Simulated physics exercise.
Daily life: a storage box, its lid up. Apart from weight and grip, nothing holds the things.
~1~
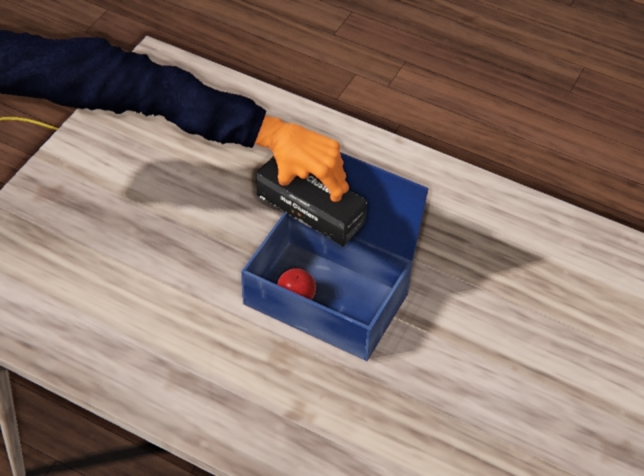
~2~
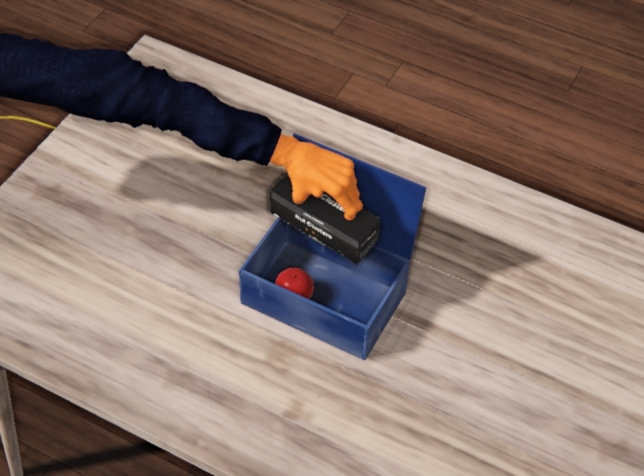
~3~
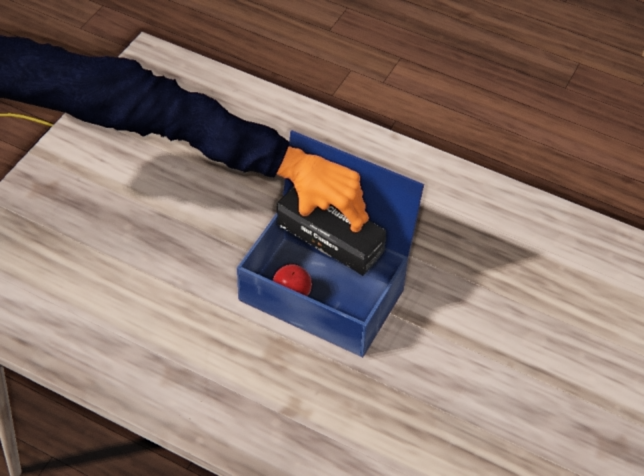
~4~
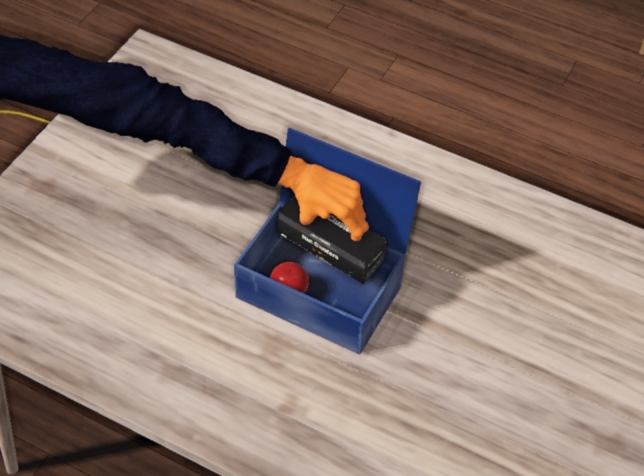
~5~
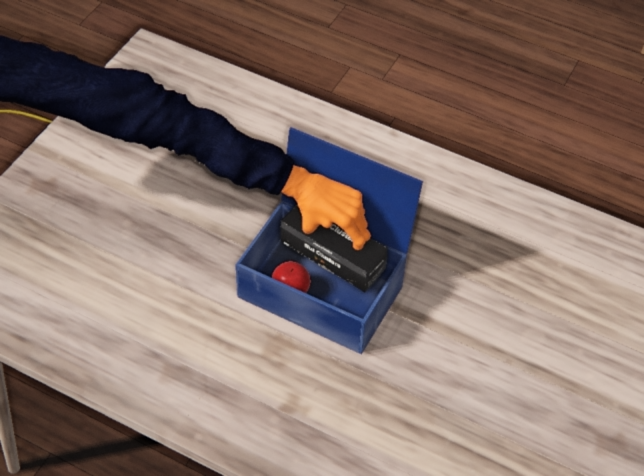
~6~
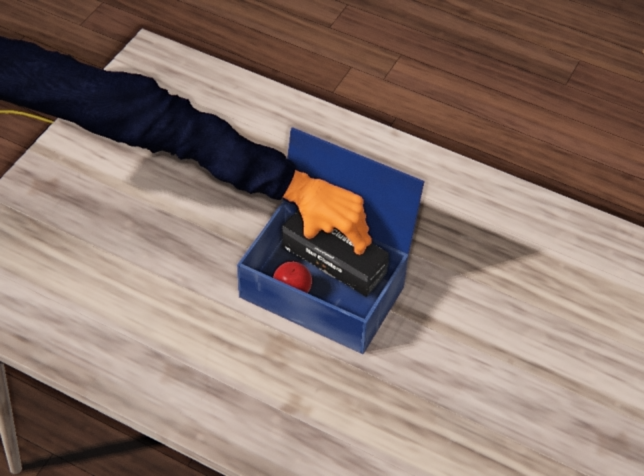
In the video, a hand in an orange glove lowers a black carton into an open blue storage box holding a red ball on a wooden table, and the carton comes to rest inside beneath the hand.
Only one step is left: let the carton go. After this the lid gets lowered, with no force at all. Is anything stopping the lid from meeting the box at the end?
No, the lid closes.
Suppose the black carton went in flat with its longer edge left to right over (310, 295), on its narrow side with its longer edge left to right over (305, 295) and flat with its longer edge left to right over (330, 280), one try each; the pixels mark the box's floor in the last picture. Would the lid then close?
On the first go the lid comes to rest closed, on the second it comes to rest closed, on the third it comes to rest closed.
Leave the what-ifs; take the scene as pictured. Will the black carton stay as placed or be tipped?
Observation: It keeps the set orientation.
Then, 1.10 s past the last view, lid starting down; black carton displaced a little near (321, 269); red apple displaced a little.
Then, 1.80 s past the last view, lid 42° above the rim; black carton displaced a little near (322, 269); red apple displaced a little.
Finally, lid shut; moved from the start, black carton; red apple still in place. Final places as the last picture's camera would see them, black carton near (322, 269).
